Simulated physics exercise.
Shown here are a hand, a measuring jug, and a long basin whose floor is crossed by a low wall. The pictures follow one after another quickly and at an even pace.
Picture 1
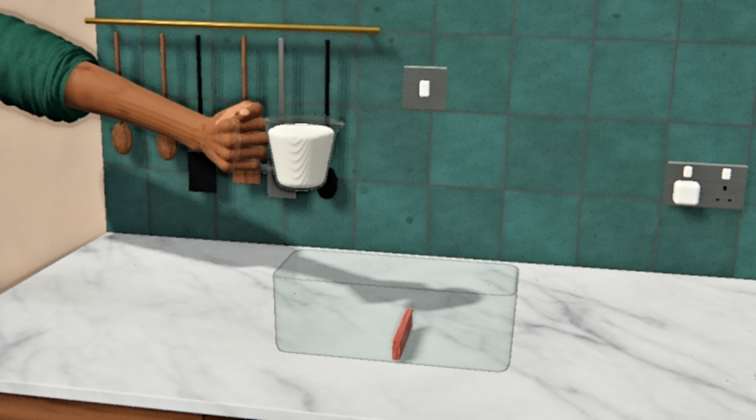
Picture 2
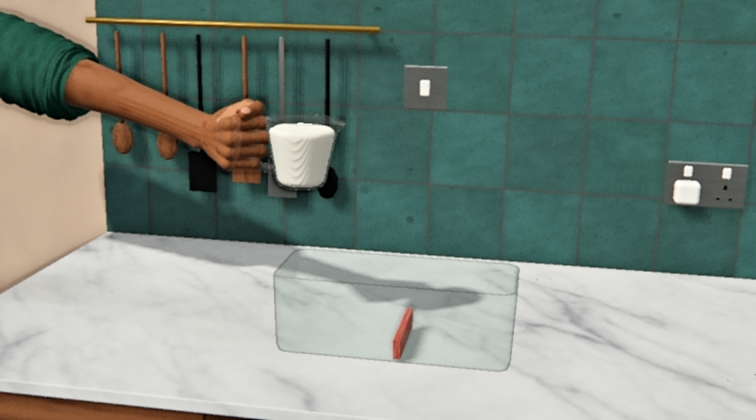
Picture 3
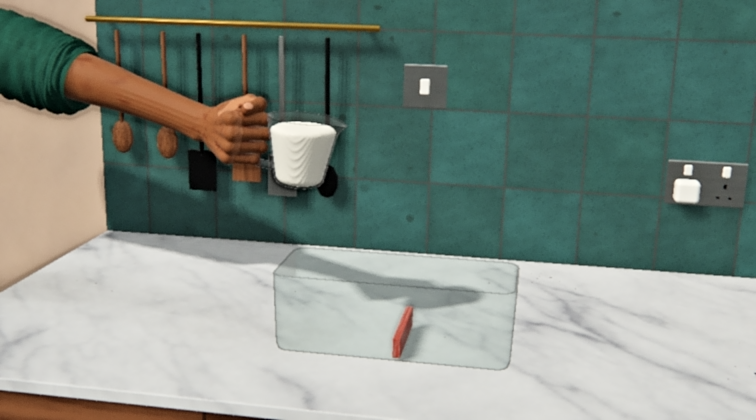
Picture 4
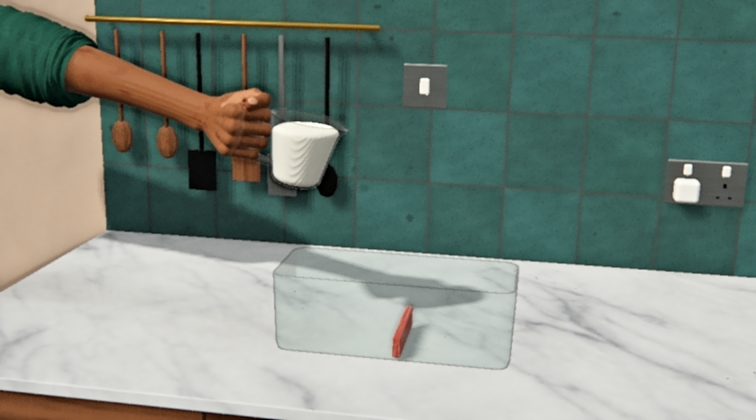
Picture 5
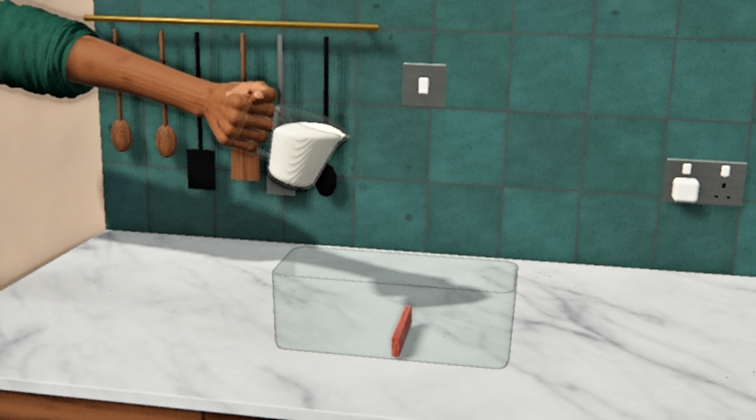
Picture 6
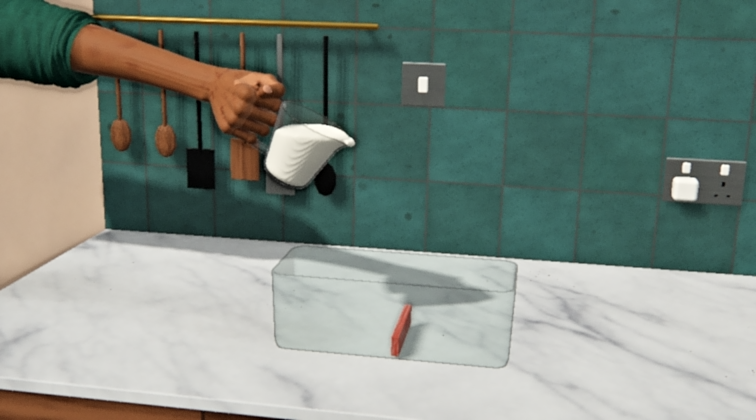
A hand holds a clear measuring jug of white liquid above a long transparent basin with a low red wall across its floor, then tilts it steadily to the right until the liquid reaches the pouring edge.
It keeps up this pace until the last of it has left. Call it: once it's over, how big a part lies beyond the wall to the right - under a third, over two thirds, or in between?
Under a third.
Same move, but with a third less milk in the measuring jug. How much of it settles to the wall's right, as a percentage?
The share comes to some 10 parts in a hundred.
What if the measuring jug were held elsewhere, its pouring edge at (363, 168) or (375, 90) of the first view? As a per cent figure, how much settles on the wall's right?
In order, roughly 35 percent and 85 percent.
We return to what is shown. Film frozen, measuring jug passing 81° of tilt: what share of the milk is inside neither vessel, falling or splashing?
Share: Approx. 30 %.
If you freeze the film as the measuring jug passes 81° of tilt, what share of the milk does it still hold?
It comes to 50 per cent or so.
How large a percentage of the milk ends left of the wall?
I'd put it near 80 per cent.
A moment on, the measuring jug is tipped on its side and 51 per cent is still to pour, 14 is left of the wall and 2 right of it.
Next, the measuring jug is tipped on its side and 9 per cent is still to pour, 63 is left of the wall and 10 right of it.
Then the measuring jug is tipped on its side and 0 per cent is still to pour, 81 is left of the wall and 13 right of it.
Later the measuring jug is tipped on its side and 0 per cent is still to pour, 81 is left of the wall and 16 right of it.
Finally, 80 per cent lies left of the wall, 16 right of it and 3 outside.
